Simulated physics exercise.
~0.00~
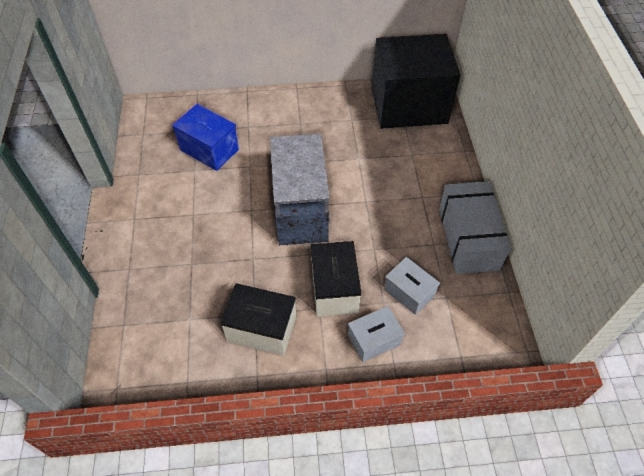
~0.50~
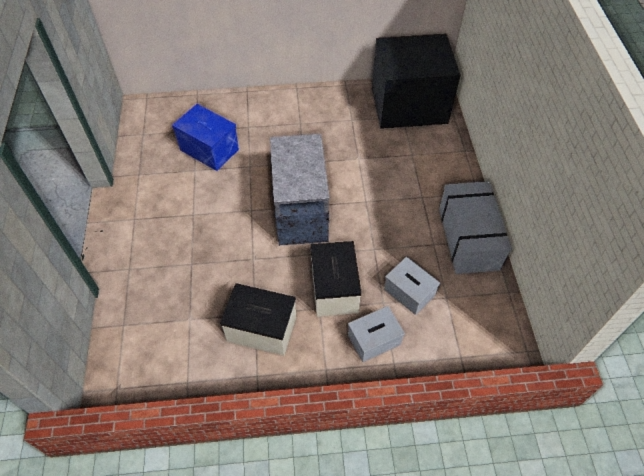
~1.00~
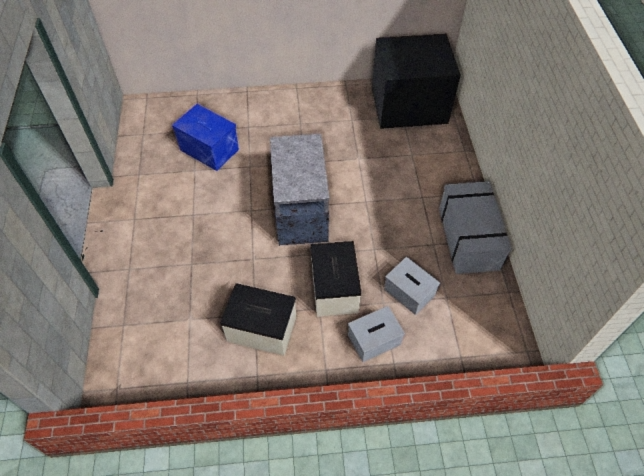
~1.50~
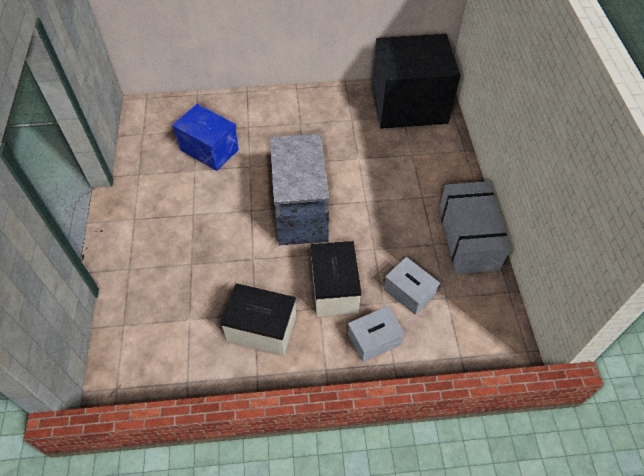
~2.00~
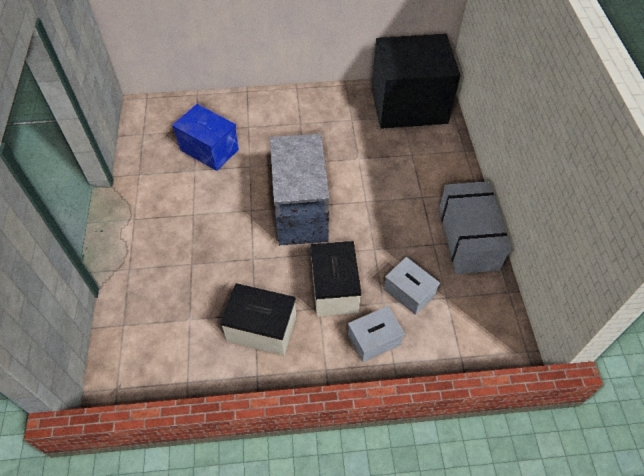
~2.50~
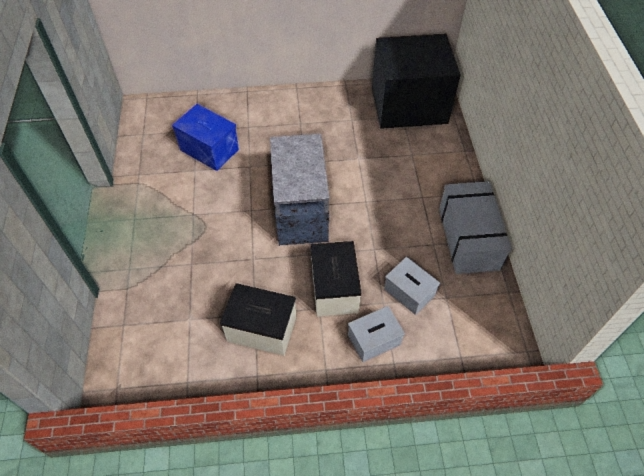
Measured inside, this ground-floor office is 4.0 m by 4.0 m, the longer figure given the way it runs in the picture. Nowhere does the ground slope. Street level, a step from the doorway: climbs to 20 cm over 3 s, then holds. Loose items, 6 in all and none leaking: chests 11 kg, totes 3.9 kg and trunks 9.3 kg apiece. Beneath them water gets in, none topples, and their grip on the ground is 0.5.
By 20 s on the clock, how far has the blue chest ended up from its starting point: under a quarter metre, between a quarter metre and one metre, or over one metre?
The blue chest ends up between a quarter metre and one metre away.
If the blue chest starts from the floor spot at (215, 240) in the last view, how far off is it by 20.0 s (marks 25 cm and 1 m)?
In that run it wanders far off.
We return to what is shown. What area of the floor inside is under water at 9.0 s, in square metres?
About 15 m2.
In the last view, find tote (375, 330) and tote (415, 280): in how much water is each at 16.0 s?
Depth approx. 12 cm / 16 cm.
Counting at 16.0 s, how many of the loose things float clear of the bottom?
Just then, the number is 6.
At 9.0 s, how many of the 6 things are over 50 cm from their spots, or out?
By then 6.
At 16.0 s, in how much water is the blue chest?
I'd put it at about 12 cm.
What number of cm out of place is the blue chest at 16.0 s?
By that time, close to 60 cm.
After 4.0 s the blue chest is near (207, 121), 0.1 m from its start, aground; 0 afloat.
After 9.0 s the blue chest is near (171, 79), 0.8 m from its start, afloat; 6 afloat.
After 16.0 s the blue chest is near (155, 102), 0.6 m from its start, afloat; 6 afloat.
After 20.0 s the blue chest is near (167, 128), 0.4 m from its start, afloat; 6 afloat.
